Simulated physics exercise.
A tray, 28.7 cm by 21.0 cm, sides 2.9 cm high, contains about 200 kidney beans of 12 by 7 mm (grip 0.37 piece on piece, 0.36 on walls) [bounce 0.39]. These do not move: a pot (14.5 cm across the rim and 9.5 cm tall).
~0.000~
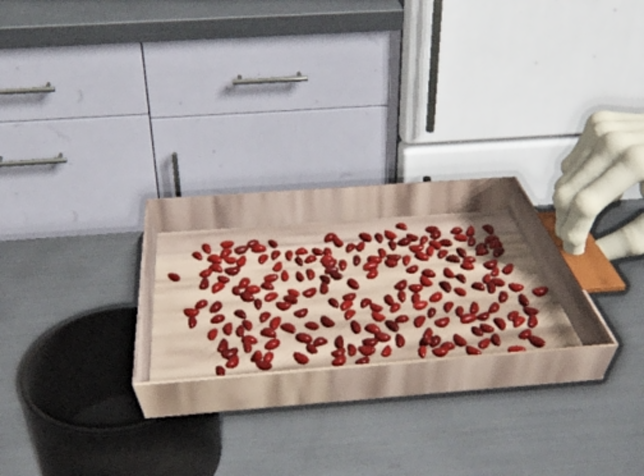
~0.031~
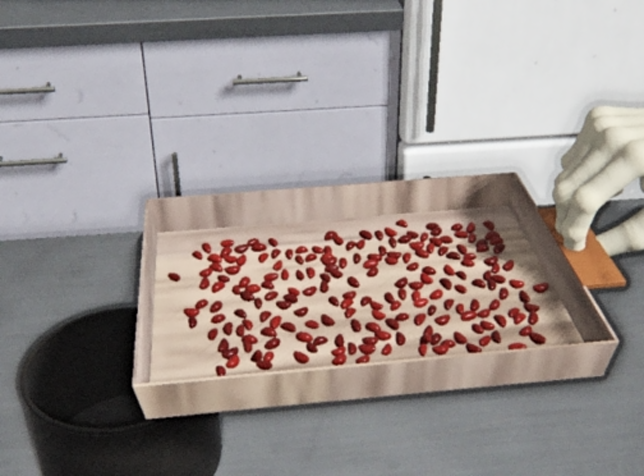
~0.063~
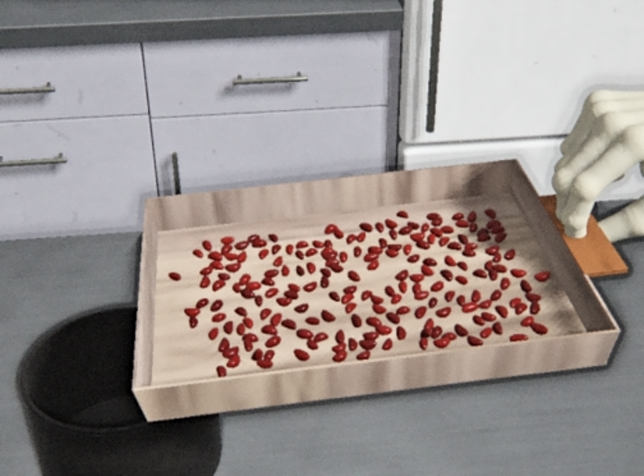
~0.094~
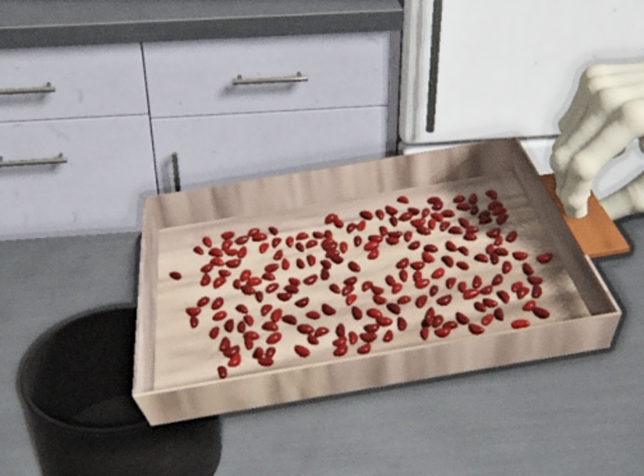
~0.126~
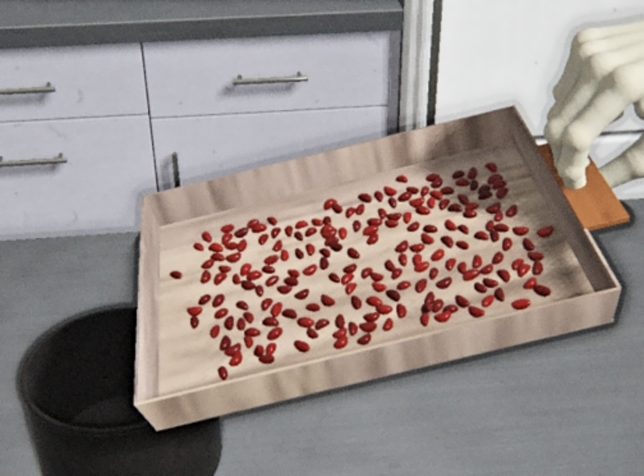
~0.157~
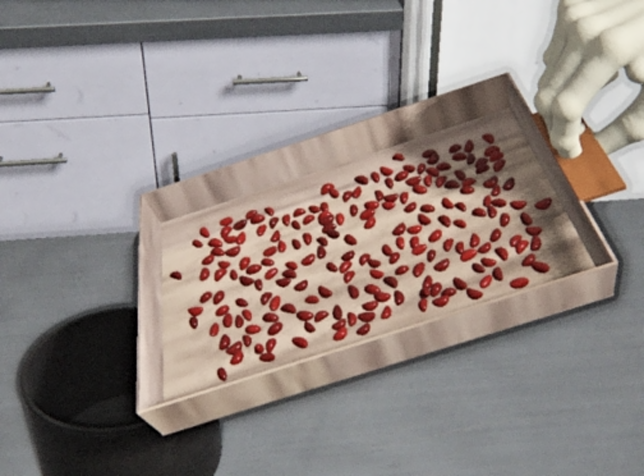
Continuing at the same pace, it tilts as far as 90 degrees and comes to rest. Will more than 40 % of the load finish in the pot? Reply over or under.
Under.
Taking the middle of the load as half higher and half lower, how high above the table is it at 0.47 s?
That height is around 18 cm above the table.
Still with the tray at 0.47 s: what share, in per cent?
Roughly 100 %.
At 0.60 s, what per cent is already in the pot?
Some 5 per cent.
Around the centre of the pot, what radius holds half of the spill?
Roughly 18 cm from the centre.
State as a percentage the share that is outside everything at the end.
About 90 per cent.
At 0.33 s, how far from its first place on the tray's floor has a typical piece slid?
Displacement on tray: Approx. 2 cm.
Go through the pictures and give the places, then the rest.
Tray at (381, 367); tilt 0 degrees; leading edge at (142, 279); middle of the load at (352, 284); pot at (119, 364), in the first frame.
Tray at (381, 366); tilt 1 degrees; leading edge at (142, 280); middle of the load at (352, 282), in the second frame.
Tray at (381, 363); tilt 3 degrees; leading edge at (141, 281); middle of the load at (353, 276), in the third frame.
Tray at (380, 357); tilt 7 degrees; low side front left; leading edge at (140, 283); middle of the load at (353, 266), in the fourth frame.
Tray at (377, 349); tilt 13 degrees; low side front left; leading edge at (140, 287); middle of the load at (352, 253), in the fifth frame.
Tray at (373, 342); tilt 19 degrees; low side front left; leading edge at (140, 290); middle of the load at (349, 240); pot at (119, 364). It turns about 195 degrees a second, in the sixth frame.
Then, at 0.33 s, tilt 53 degrees; tray 100 %; middle of all pieces on or above the table near (299, 212).
After 0.47 s, tilt 80 degrees; tray 100 %; middle of all pieces on or above the table near (218, 310).
After 0.60 s, tilt 90 degrees; tray 30 %, outside 25 %, in the air 40 %; middle of all pieces on or above the table near (159, 473).
Then, at 0.73 s, tilt 90 degrees; pot 5 %, tray 20 %, outside 70 %, in the air 10 %.
By 2.4 s all is still; pot 5 %, tray 5 %, outside 90 %.
